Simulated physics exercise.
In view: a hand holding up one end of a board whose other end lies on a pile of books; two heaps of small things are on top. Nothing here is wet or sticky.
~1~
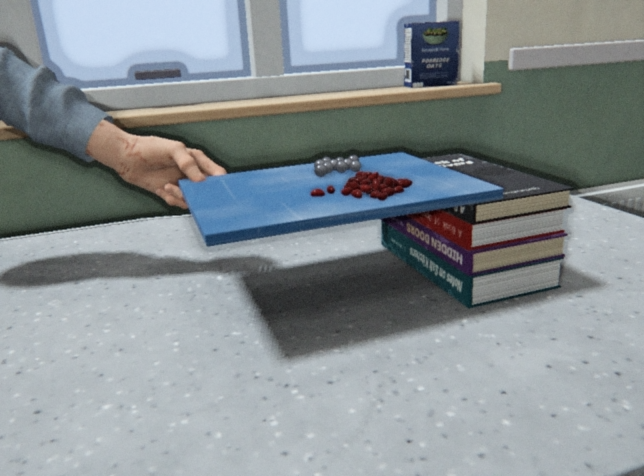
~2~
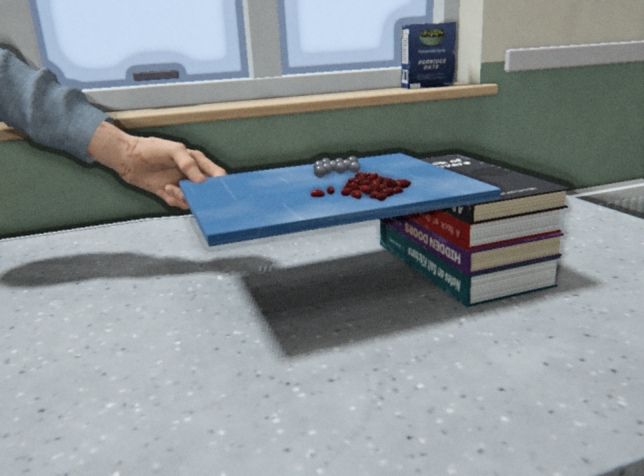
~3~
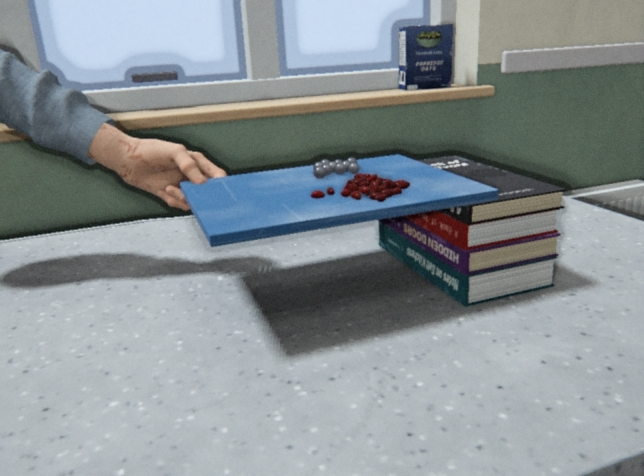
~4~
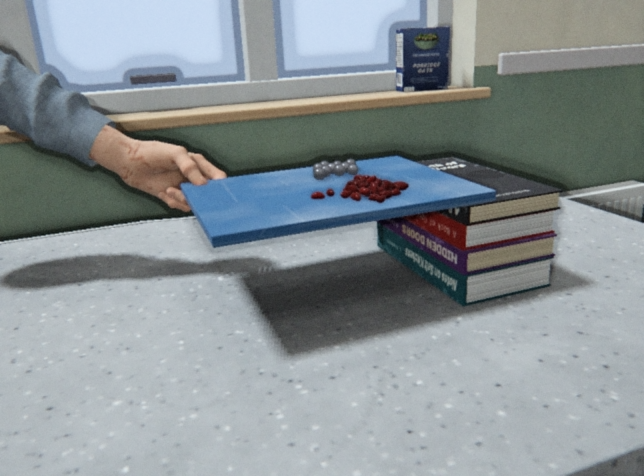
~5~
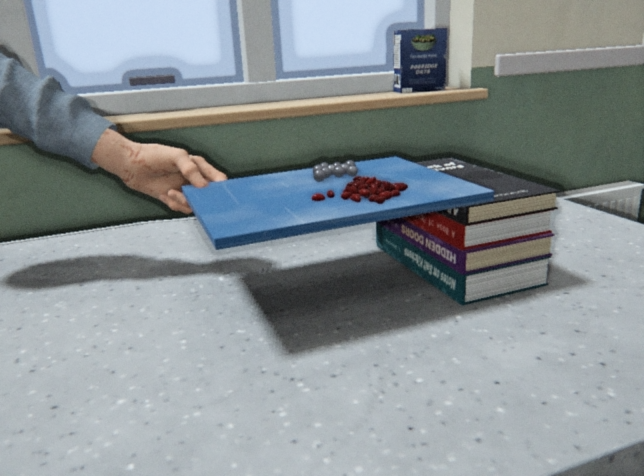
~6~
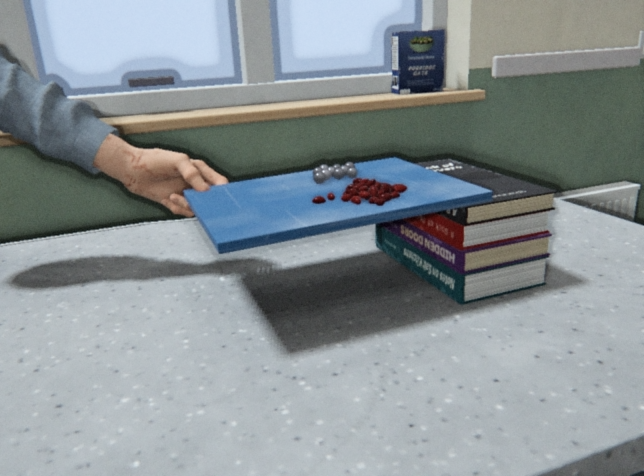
In this clip, a hand on the left holds one end of a blue board whose other end rests on a stack of books, with dark red beans and small silvery balls on top; the board stays almost still, barely lowering.
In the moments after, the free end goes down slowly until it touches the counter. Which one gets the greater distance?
Farther out at the end: The back one.
Then, 0.29 s past the last view, board sloping at 9°; front batch all still on the board; back batch all still on the board.
Then, 0.66 s past the last view, board sloping at 20°; front batch all still on the board; back batch all still on the board.
Then, 1.06 s past the last view, board resting at 26°; front batch most still on the board; back batch mostly up to a board's length out.
Finally, board resting at 26°; front batch mostly at the foot of the board; back batch mostly more than two board lengths out, about two thirds gone off the counter; the back batch has gone farther.
